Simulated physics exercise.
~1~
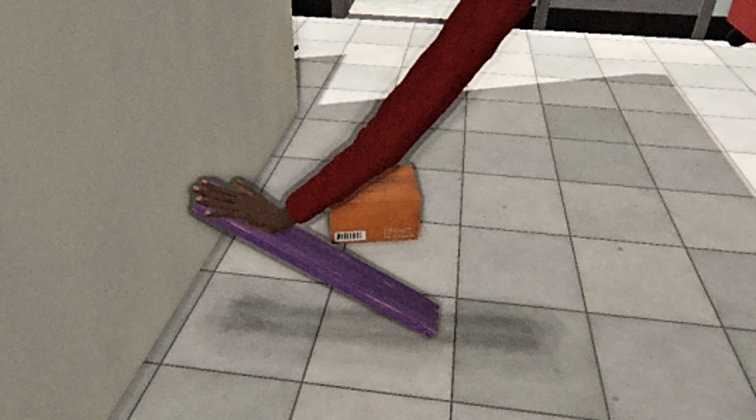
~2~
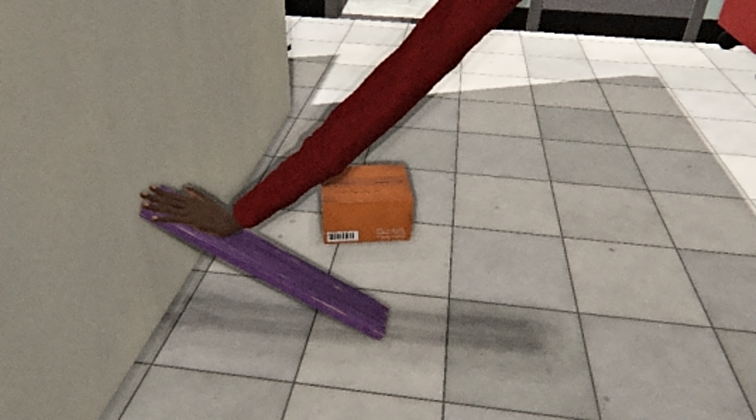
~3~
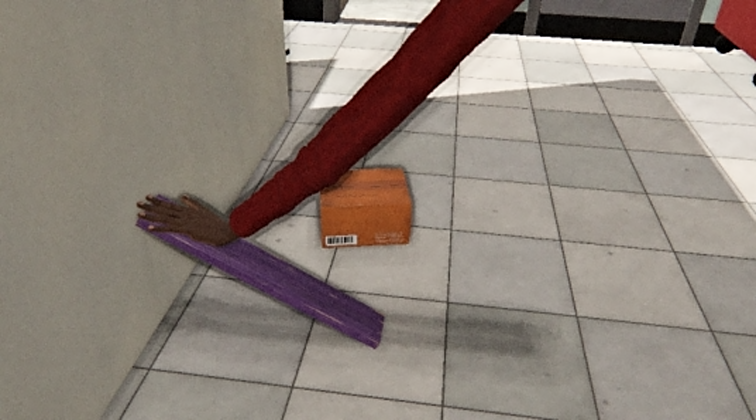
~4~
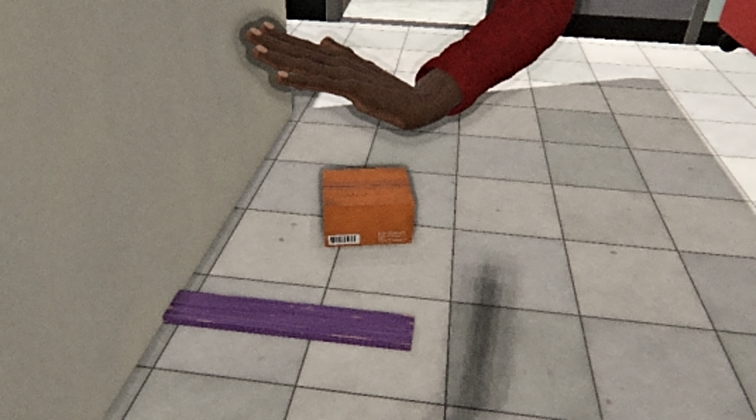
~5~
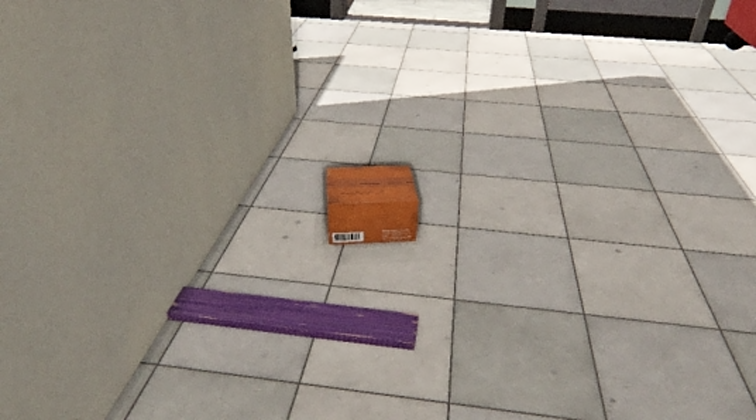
A purple plank leaned against a wall by a hand slides down flat once released.
